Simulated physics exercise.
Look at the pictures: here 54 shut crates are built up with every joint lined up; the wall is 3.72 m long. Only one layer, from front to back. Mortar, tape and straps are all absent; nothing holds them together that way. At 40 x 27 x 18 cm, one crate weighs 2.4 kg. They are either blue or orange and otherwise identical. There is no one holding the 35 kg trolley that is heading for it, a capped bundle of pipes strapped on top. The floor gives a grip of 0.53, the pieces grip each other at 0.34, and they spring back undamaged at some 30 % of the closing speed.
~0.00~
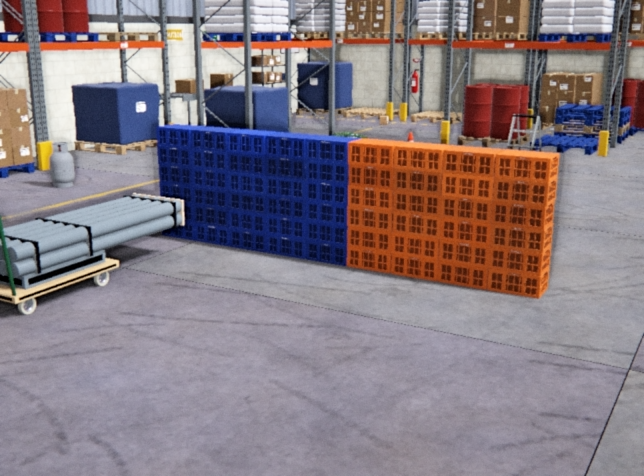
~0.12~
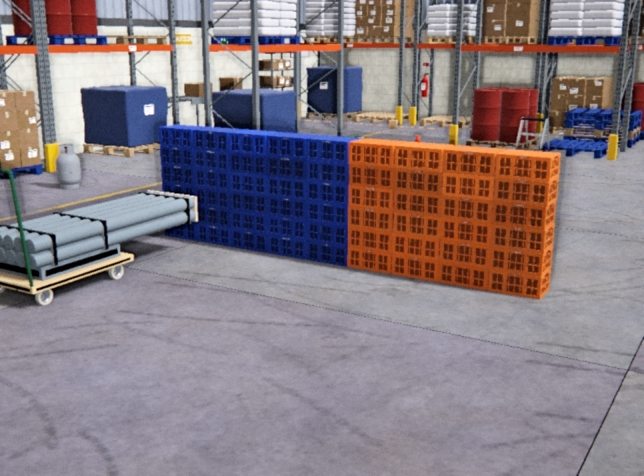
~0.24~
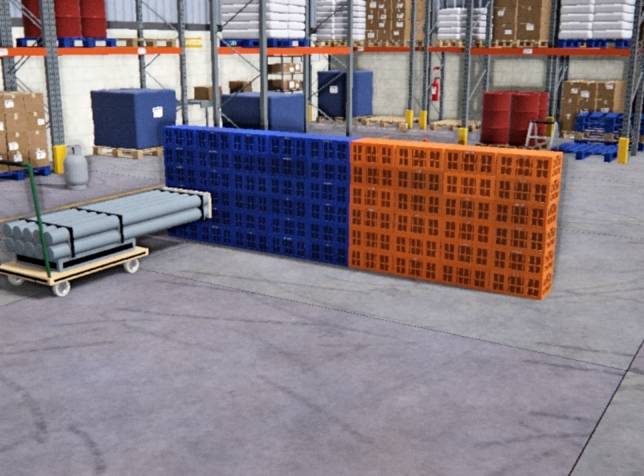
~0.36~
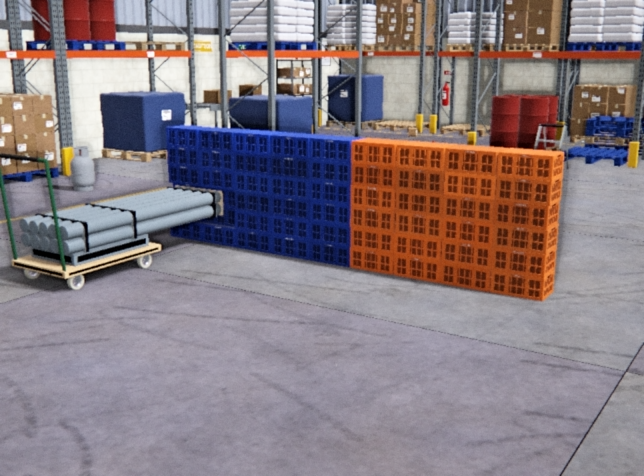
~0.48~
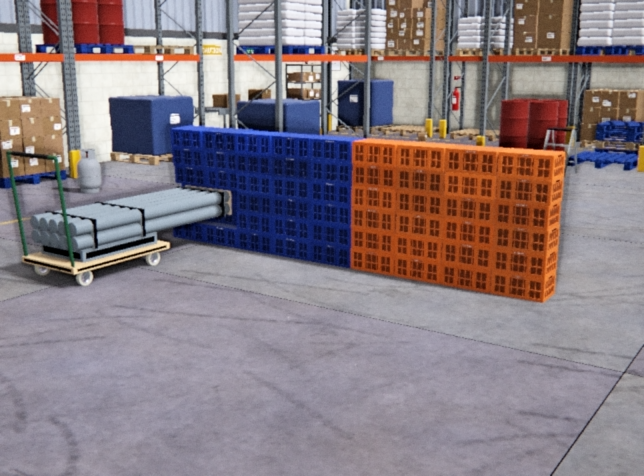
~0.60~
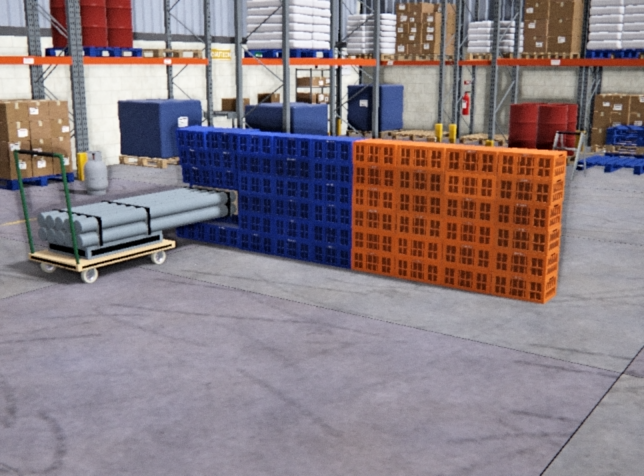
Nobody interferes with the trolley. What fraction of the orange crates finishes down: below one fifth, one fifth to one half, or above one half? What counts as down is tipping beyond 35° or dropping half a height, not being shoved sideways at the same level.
Below one fifth.
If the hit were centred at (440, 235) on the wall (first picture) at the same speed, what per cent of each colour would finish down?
Then orange ends 40 per cent down and blue 0 per cent.
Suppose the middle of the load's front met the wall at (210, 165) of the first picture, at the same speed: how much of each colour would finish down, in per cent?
Per cent down - orange: 0, blue: 40.
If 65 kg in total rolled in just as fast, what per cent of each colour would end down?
Orange 0, blue 30 per cent.
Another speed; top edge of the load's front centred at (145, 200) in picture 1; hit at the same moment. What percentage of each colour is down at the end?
Result - orange: 0%; blue: 30%.
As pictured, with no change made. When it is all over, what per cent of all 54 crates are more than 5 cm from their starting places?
20 %.
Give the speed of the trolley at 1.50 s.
Speed: Near 0.1 m/s.
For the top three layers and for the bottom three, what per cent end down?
Top 20 per cent versus bottom 10 per cent.
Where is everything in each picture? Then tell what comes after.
In the first frame (we follow the side turned to the camera; the camera moves round a little), load (179, 209) 43 cm short of the wall; top orange crate (417, 159); top blue crate (208, 141); no piece has moved.
The second frame shows load (193, 205) 26 cm short of the wall; top orange crate (418, 159).
The third frame shows load (206, 202) 10 cm short of the wall; top orange crate (419, 158).
The fourth frame shows load (218, 199) 44 mm into the wall's line; top orange crate (420, 158); 4 stirred so far.
The fifth frame shows load (227, 199) 14 cm into the wall's line; top orange crate (420, 158); top blue crate (219, 142) displaced 23 mm; 10 stirred so far.
The sixth frame shows load (233, 199) 19 cm into the wall's line; top orange crate (420, 158); top blue crate (225, 142) tipped 4°; steepest lean 4°, the crate at (193, 158); 10 stirred so far.
Around 0.98 s, load 28 cm past the wall's line, still rolling; none of the 24 orange crates down (5 of 54 in all colours); top orange crate unmoved; top blue crate tipped 9°.
Around 1.50 s, load 30 cm past the wall's line, still rolling; none of the 24 orange crates down (10 of 54 in all colours); top orange crate unmoved; top blue crate tipped 62°, 70 cm lower.
Finally (2.7 s), load 30 cm past the wall's line, stopped; none of the 24 orange crates down (10 of 54 in all colours); top orange crate unmoved; top blue crate on its side. That is 0 per cent. Seen by the last camera, middles, top orange crate near (428, 156), top blue crate near (343, 200).
